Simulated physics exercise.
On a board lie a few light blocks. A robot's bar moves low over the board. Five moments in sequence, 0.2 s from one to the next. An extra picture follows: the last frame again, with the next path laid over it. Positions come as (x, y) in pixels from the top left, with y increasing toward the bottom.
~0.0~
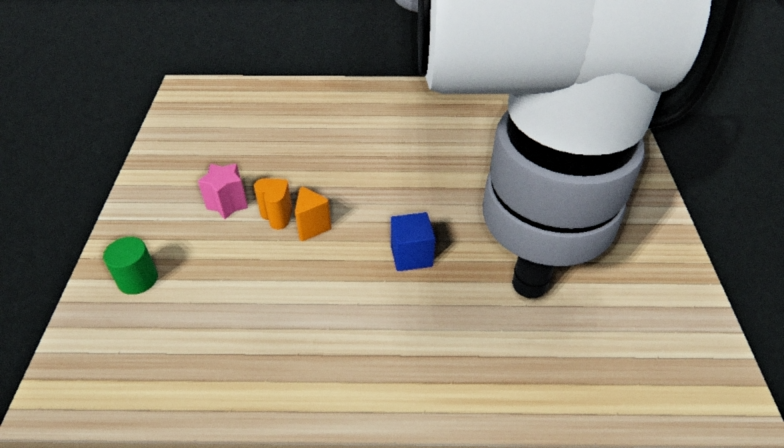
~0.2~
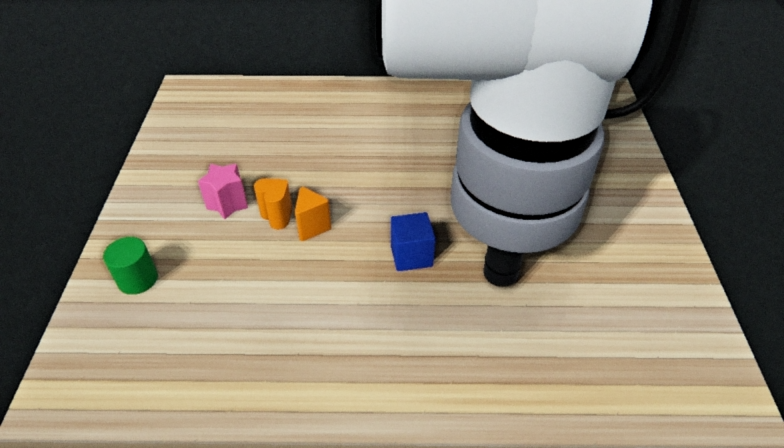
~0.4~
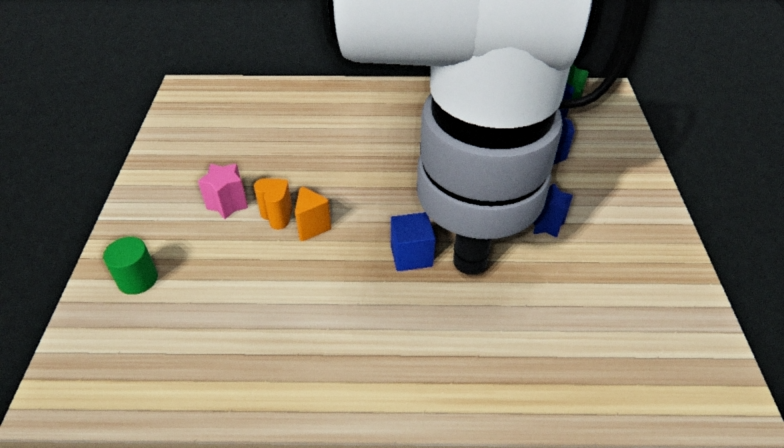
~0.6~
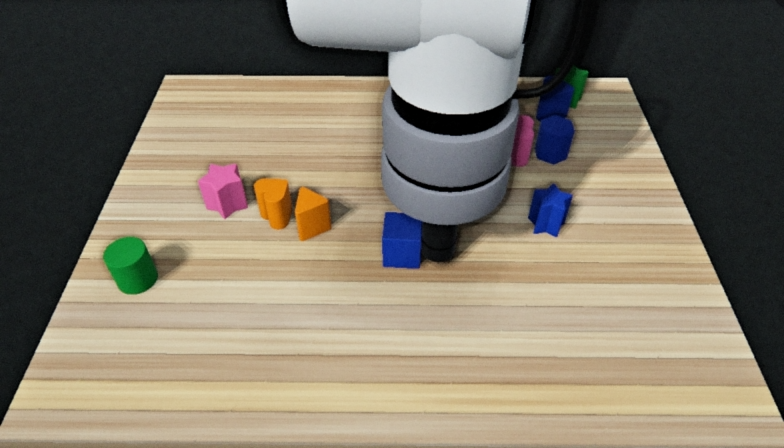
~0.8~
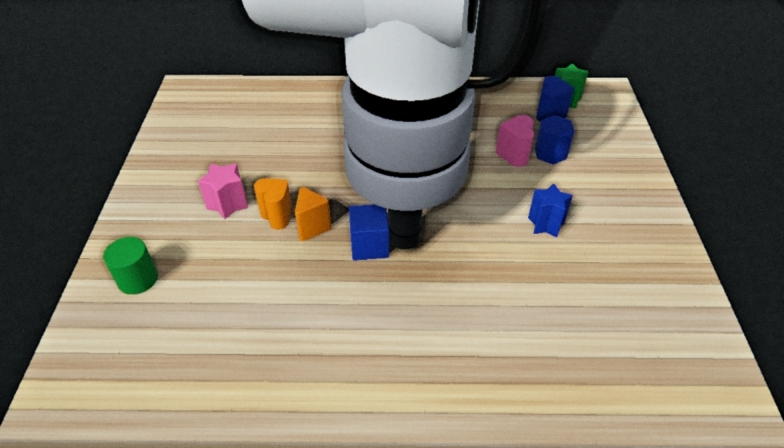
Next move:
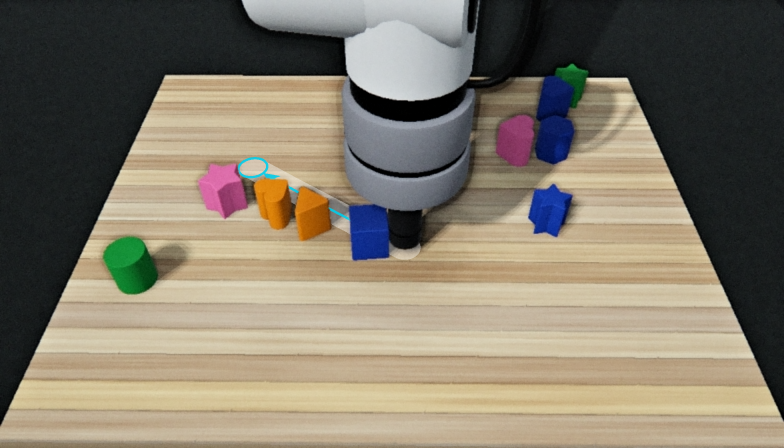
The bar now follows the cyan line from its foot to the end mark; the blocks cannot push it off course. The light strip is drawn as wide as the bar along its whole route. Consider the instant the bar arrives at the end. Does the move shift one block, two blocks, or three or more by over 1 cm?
The result: One block.
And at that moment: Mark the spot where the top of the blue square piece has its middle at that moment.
At pixel (328, 214).
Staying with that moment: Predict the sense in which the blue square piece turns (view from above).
The twist is anticlockwise.
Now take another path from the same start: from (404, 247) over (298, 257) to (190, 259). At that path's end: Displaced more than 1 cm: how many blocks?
The result: Three blocks or more.
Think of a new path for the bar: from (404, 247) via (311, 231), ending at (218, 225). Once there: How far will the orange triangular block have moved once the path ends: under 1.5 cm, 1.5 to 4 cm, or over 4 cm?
The largest band: Over 4 cm.
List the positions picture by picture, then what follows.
Bar's lower end (529, 286); orange heart (272, 188); orange triangular block (309, 199); blue square piece (413, 227), in the first frame.
Bar (500, 275); blocks still, in the second frame.
Bar (470, 263); blocks still, in the third frame.
Bar (438, 251); blue square piece (403, 225), in the fourth frame.
Bar (405, 239); orange heart (272, 188); orange triangular block (309, 199); blue square piece (369, 217), in the fifth frame.
Drawn move, straight from (404, 247) to (253, 168).
On the path given first. One third of the way, bar (346, 209); orange triangular block (305, 198); blue square piece (328, 214), turned 40° anticlockwise.
Two thirds of the way, bar (296, 183); orange triangular block (305, 198); blue square piece (328, 214), turned 40° anticlockwise.
At the end, bar (251, 159); orange heart still; orange triangular block (305, 198); blue square piece (328, 214), turned 40° anticlockwise.
